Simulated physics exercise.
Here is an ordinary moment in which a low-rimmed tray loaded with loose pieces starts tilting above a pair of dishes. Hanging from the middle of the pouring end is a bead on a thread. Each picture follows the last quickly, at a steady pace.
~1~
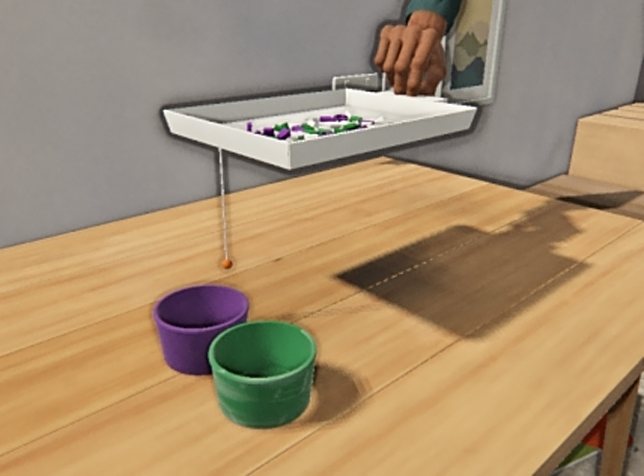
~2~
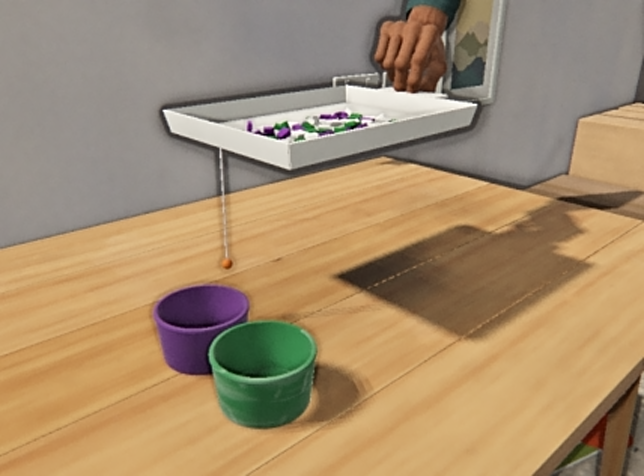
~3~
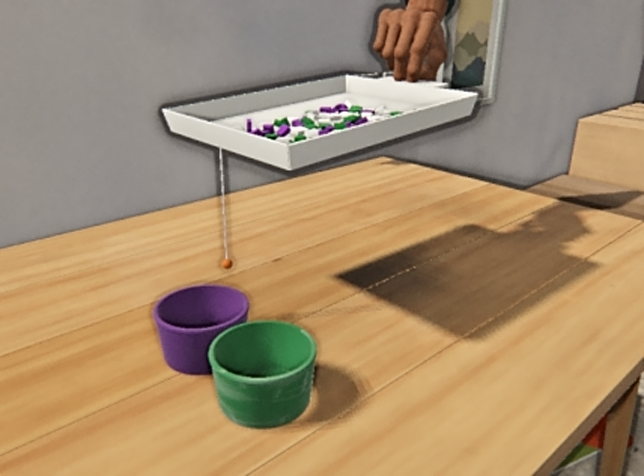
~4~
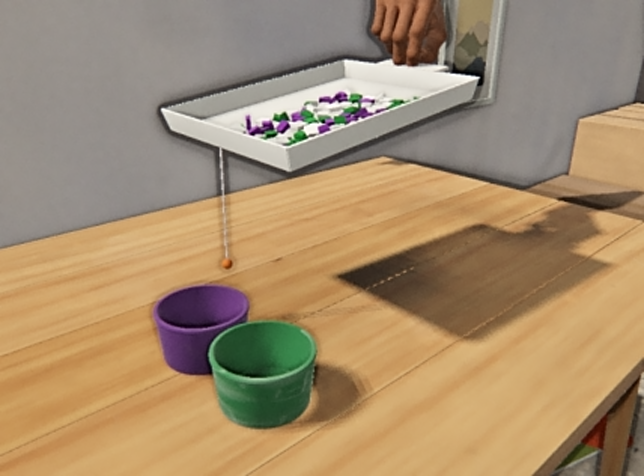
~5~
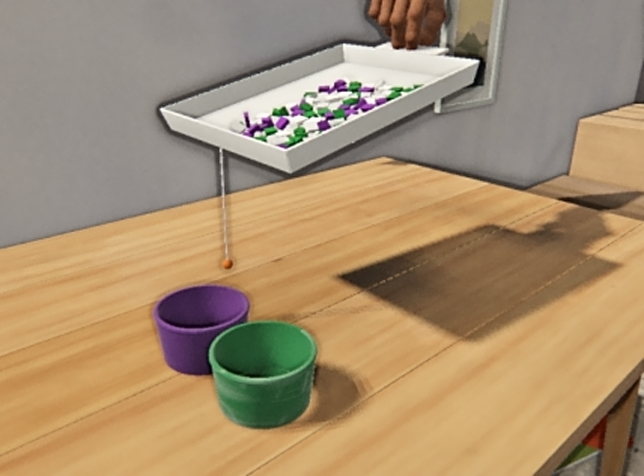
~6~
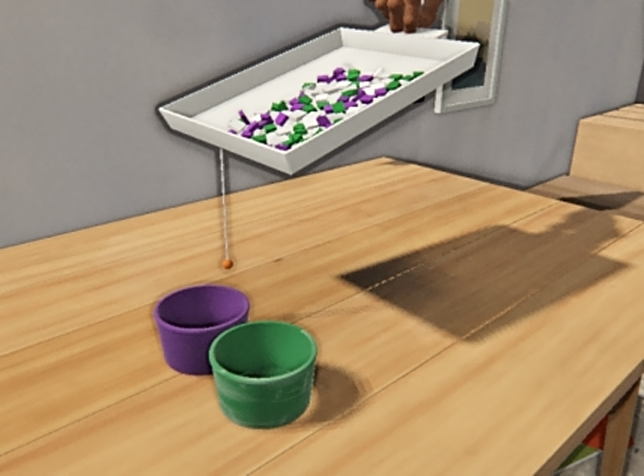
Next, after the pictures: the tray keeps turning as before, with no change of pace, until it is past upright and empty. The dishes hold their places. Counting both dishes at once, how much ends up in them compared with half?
Most likely the dishes will collect the majority of it.
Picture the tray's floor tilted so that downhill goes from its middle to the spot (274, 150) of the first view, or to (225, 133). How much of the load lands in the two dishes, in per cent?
I'd put it at some 60 % and then some 0 %.
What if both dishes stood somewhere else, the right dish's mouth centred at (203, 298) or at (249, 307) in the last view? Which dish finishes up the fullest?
Right side first, Right side second.
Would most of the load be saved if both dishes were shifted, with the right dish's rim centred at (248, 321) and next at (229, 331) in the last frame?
In the first position past half, in the second past half.
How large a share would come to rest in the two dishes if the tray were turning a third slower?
Expected result: Around 70 per cent.
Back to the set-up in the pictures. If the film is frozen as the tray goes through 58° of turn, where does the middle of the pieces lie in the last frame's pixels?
Near the pixel (268, 112).
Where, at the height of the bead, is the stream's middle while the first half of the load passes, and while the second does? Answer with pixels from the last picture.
It passes near (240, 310) first and then near (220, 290).
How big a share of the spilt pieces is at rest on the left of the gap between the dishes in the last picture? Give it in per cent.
It comes to 60 per cent or so.
Soon after the last picture, tray tipped steeply; all on the tray.
A little later, tray tipped right over; most on the tray; a small part in the right dish; a stray few in the left dish; a stray few outside both; a stray few in the air.
Later still, tray tipped past a quarter turn; about a third in the right dish; about a third in the left dish; about a quarter outside both.
At rest, tray tipped past a quarter turn; about a third in the right dish; about a third in the left dish; about a quarter outside both.
